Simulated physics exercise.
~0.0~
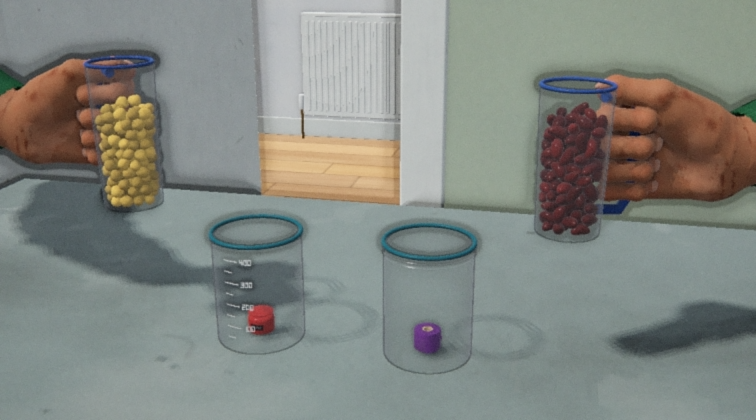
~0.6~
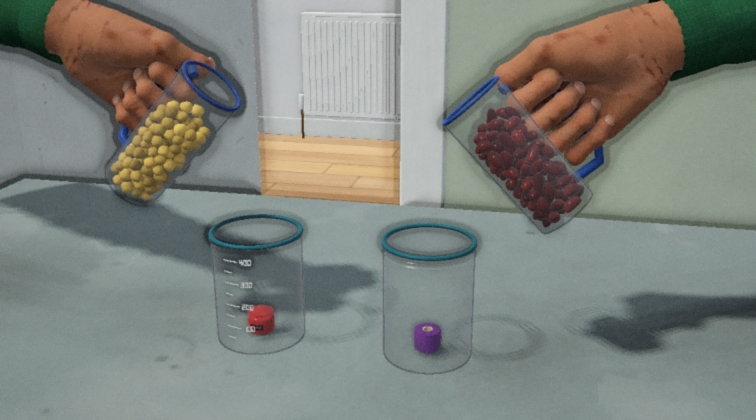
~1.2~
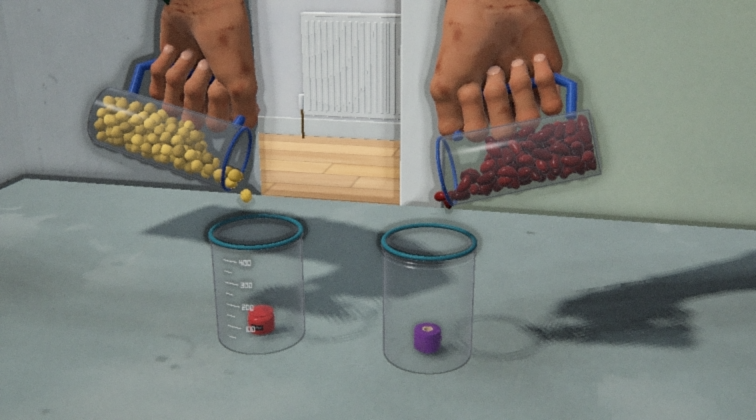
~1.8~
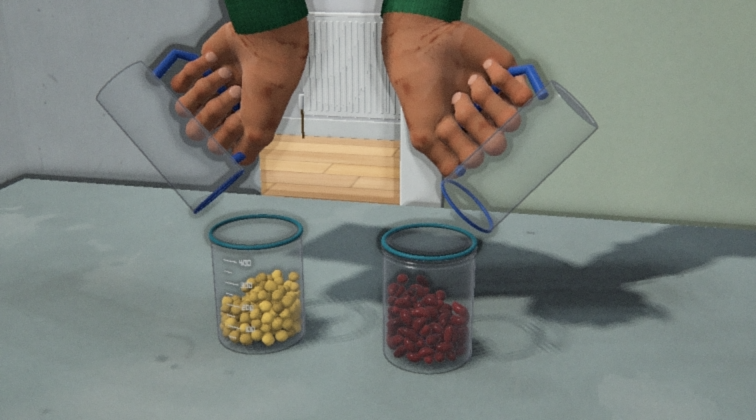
A grey tabletop is seen from slightly above by a still camera, with a pale wall, a radiator and a strip of wooden floor behind. Two clear containers with teal rims stand on it, a small red object inside the left one and a purple one inside the right. Two hands hold blue-rimmed clear cups above, yellow balls at left and dark red beans at right. The hands tilt the cups inward until the first pieces spill out. The cups then tip further and empty, leaving both containers partly filled and both small objects hidden.
